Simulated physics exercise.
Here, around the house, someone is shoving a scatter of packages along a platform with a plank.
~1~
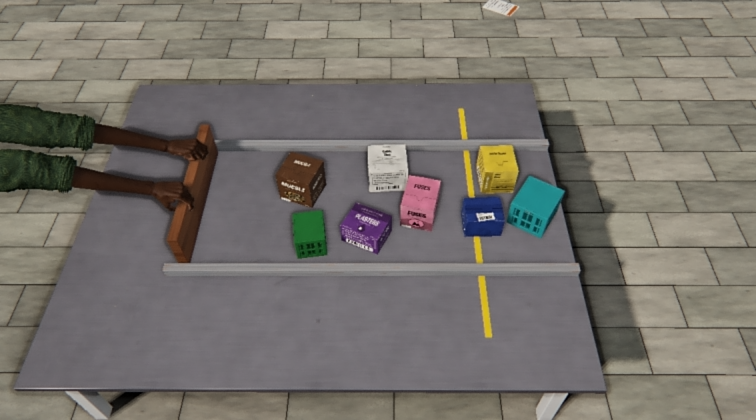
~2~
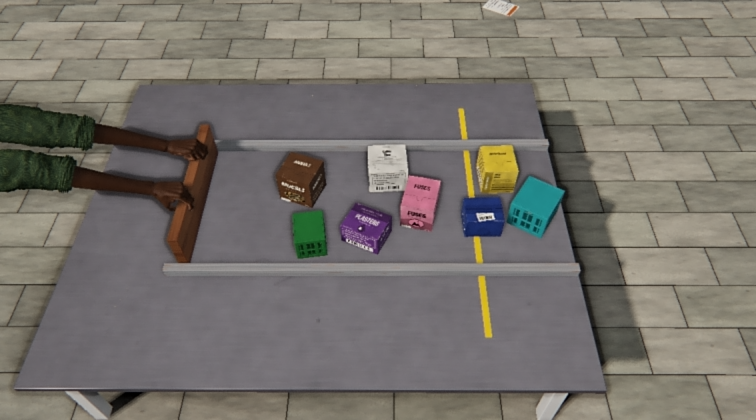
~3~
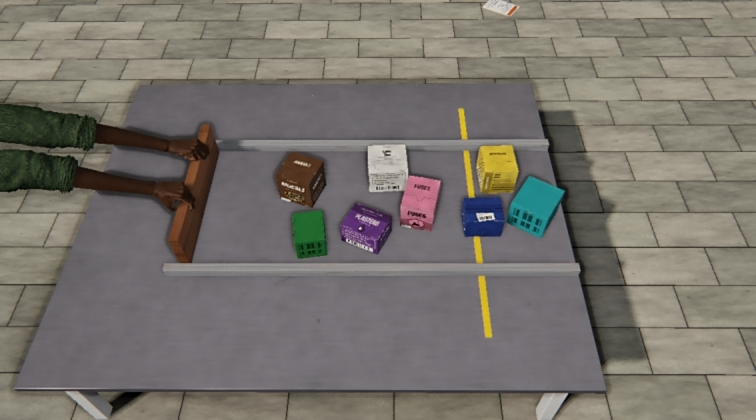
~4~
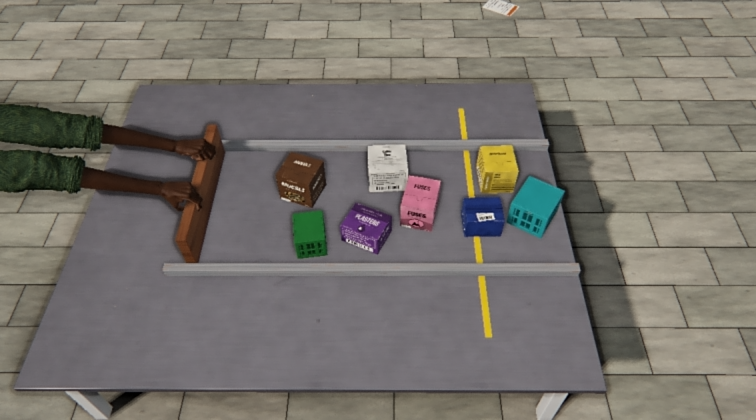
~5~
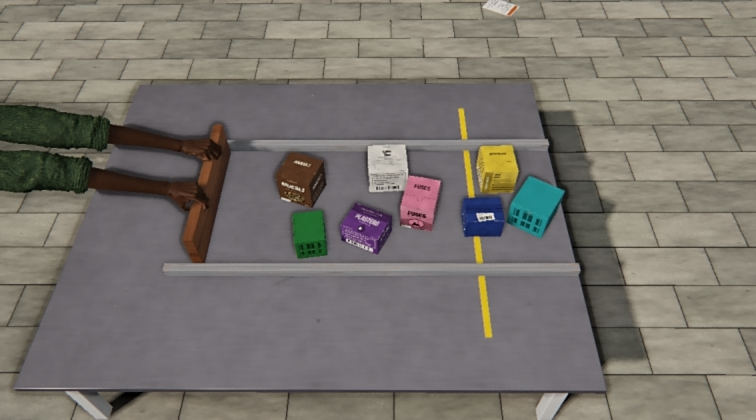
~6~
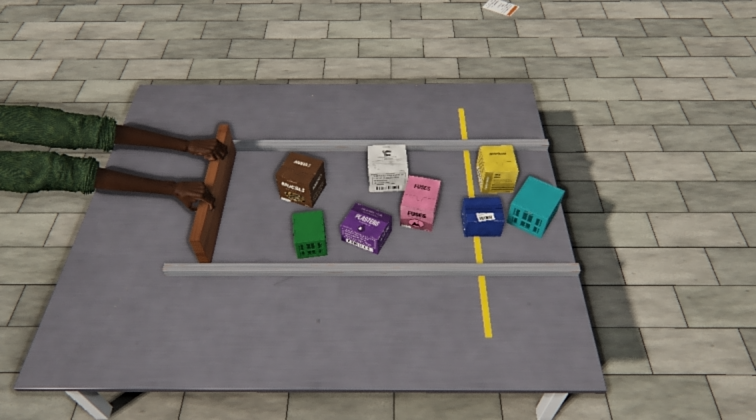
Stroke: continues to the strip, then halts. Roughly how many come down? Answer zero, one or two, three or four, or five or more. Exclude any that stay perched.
One or two.
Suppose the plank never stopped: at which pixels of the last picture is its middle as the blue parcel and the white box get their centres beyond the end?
The middle is at (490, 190) when it's the blue parcel, and at (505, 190) when it's the white box.
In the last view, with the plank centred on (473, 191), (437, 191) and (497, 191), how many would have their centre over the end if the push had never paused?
2, 0 and 3.
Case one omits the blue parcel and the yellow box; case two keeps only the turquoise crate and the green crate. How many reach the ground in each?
You'd see 0 fallen, and 1 in the other try.
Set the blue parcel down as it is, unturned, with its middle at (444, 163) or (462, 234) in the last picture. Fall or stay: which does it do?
In that order, I'd say it gets pushed over the end, then is not knocked off.
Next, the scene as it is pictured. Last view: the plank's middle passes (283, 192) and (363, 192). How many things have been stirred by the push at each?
Counts: 1 and 4.
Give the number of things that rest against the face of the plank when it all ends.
I count 2 of them.
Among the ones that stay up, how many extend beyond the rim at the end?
That adds up to 1.
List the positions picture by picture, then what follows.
The first picture shows turquoise crate (535, 207); yellow box (497, 169); blue parcel (482, 217); plank (195, 192); tape (473, 205).
The second picture shows yellow box (497, 169); green crate (310, 235).
The third picture shows blue parcel (482, 217); white box (387, 168).
The fourth picture shows turquoise crate (535, 207); purple box (367, 228).
The fifth picture shows yellow box (497, 169); brown box (302, 180).
The sixth picture shows turquoise crate (535, 207); yellow box (497, 169); blue parcel (482, 217); plank (215, 192); tape (473, 205).
Soon after, none off yet; turquoise crate at rest near (535, 207); yellow box at rest near (497, 169); blue parcel at rest near (482, 217).
In the end, the number that fall off is one or two; gone, yellow box and turquoise crate.
